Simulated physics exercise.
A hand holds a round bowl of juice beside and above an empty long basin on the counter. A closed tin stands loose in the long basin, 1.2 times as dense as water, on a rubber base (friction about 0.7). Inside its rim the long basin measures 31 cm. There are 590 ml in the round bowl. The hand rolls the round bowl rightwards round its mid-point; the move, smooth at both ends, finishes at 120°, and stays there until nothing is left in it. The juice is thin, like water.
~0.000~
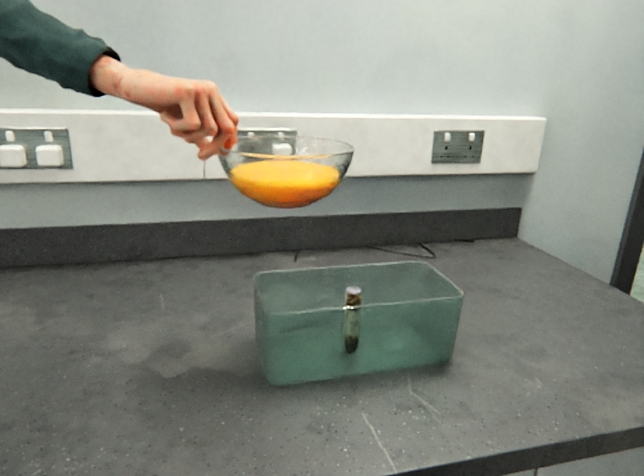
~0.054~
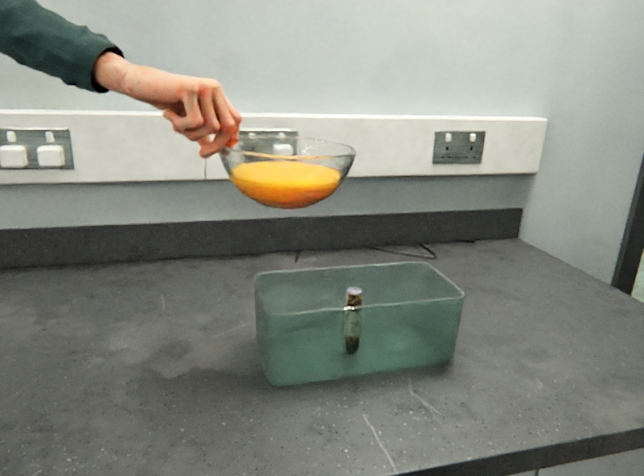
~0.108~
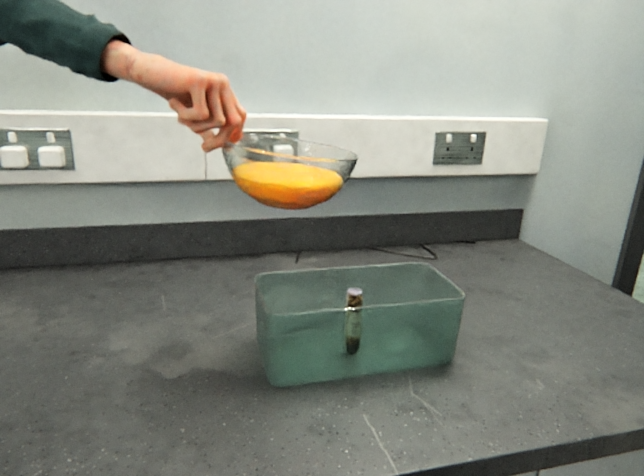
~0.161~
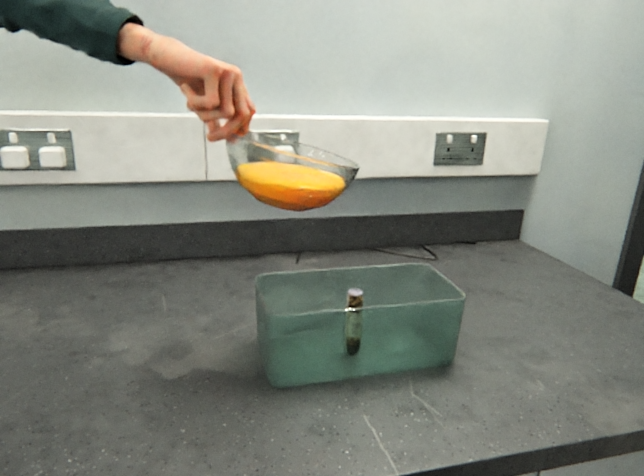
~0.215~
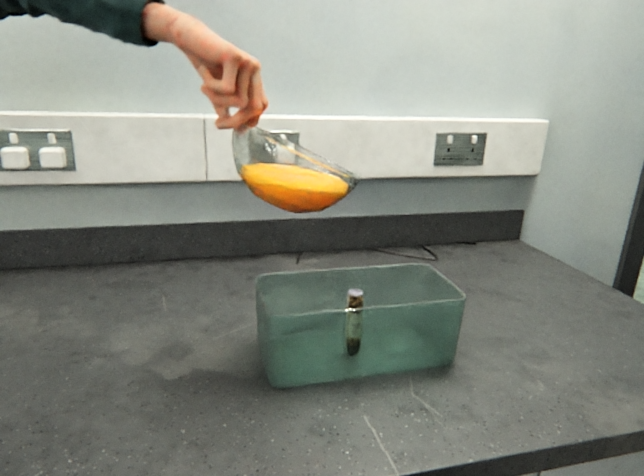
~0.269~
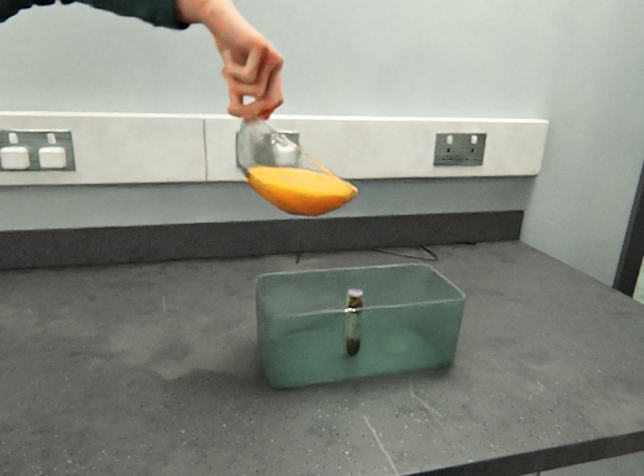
A hand holds a round glass bowl of orange juice above a long, clear basin with a small closed container standing inside, then tilts the bowl rightwards, slowly at first and then more steeply, the juice shifting towards its lowered rim.
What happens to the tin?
It keeps standing.
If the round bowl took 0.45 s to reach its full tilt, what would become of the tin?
Then it goes over.
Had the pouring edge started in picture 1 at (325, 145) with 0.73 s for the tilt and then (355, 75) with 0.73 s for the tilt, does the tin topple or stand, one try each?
First it goes over; then it goes over.
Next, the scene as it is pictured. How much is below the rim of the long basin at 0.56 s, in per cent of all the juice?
Some 58 per cent.
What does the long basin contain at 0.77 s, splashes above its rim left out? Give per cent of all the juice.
Some 92 per cent.
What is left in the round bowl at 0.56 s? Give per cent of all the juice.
Some 2 per cent.
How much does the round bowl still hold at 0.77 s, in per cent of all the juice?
Some 0 per cent.
By 0.56 s the tilt is 104° and 2 per cent is still to pour; the tin stands where it began.
By 0.77 s the tilt is 120° and 0 per cent is still to pour; the tin stands where it began.
By 0.99 s the tilt is 120° and 0 per cent is still to pour; the tin stands where it began.
By 1.23 s the tilt is 120° and 0 per cent is still to pour; the tin stands where it began.
At rest the tin stands where it began.
